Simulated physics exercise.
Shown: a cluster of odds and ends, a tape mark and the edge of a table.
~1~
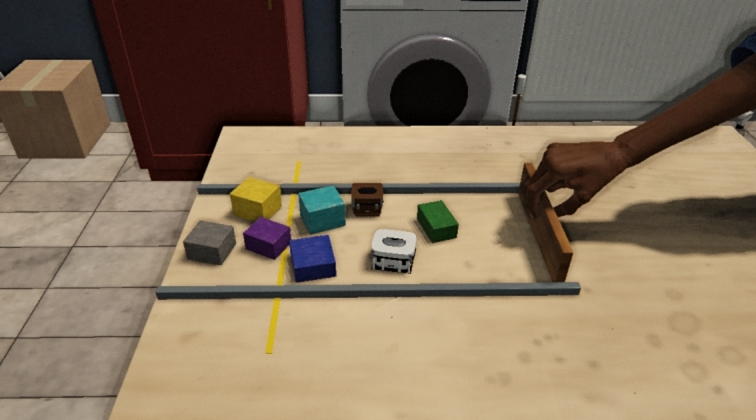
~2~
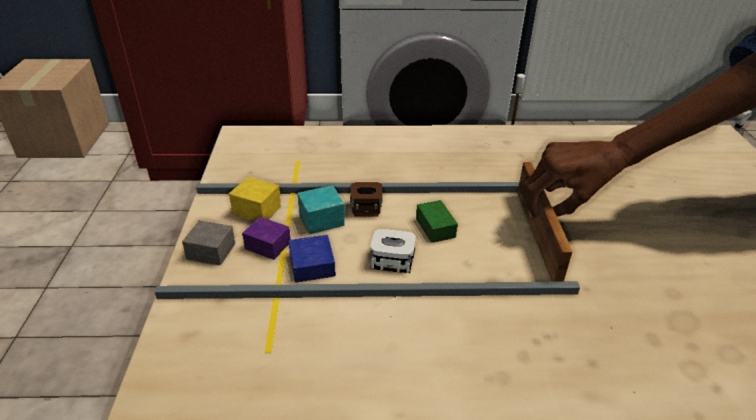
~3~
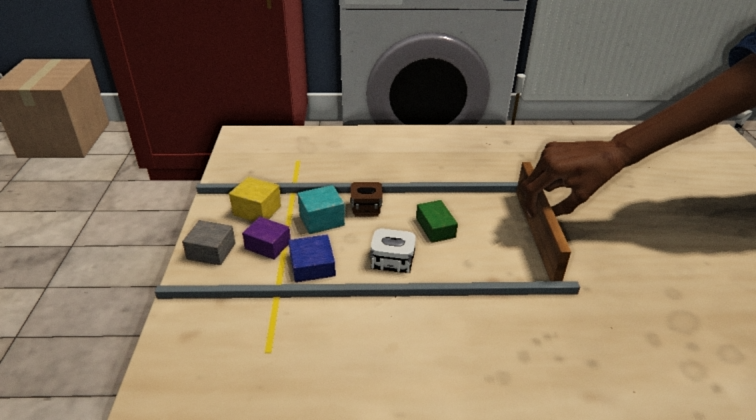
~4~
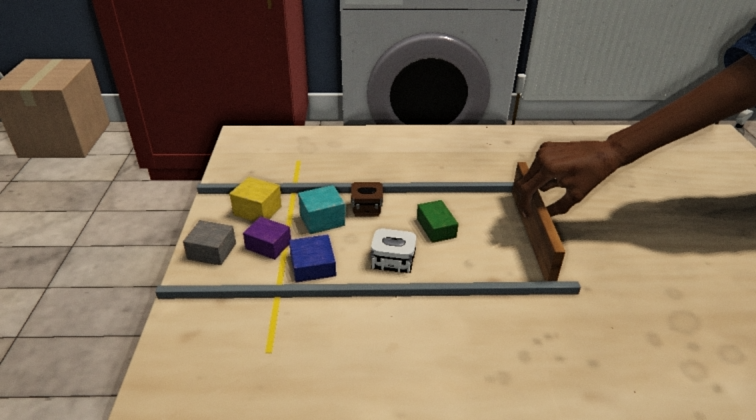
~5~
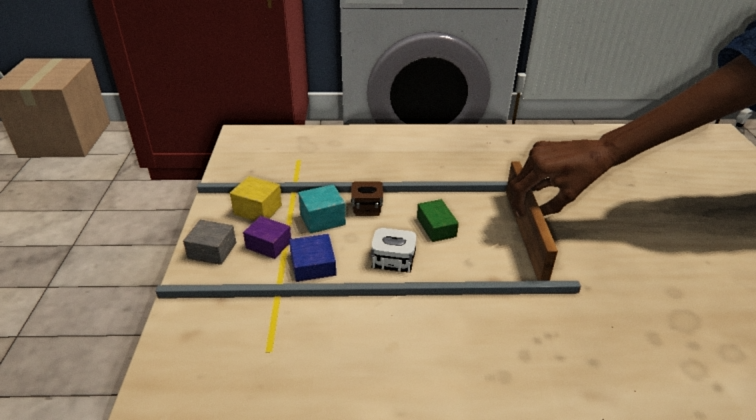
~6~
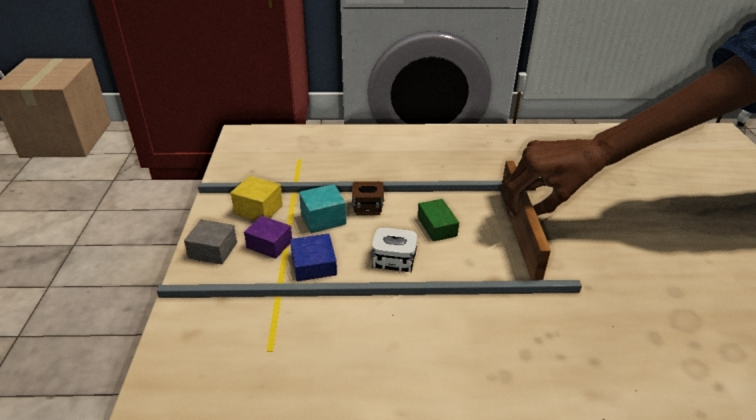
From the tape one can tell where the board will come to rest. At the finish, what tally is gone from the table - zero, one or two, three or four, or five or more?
The tally gone is zero.
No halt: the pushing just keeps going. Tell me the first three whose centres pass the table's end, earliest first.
The grey block, the yellow block, then the purple block.
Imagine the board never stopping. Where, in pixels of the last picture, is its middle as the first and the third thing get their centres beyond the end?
At the first moment about (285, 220), at the next about (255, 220).
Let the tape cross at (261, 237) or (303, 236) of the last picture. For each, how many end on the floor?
2 and 0 down on the floor.
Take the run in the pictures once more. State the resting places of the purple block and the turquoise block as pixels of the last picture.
In the last view, the middles sit near (211, 229) and near (244, 205).
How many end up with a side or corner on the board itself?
3.
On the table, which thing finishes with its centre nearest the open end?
The foremost one is the grey block.
A little later, none off yet; grey block at rest near (211, 241); yellow block at rest near (257, 199); purple block at rest near (269, 237).
Next, none off yet; grey block at rest near (211, 241); yellow block at rest near (257, 199); purple block moving near (262, 236).
When it is over, the number that fall off is zero.
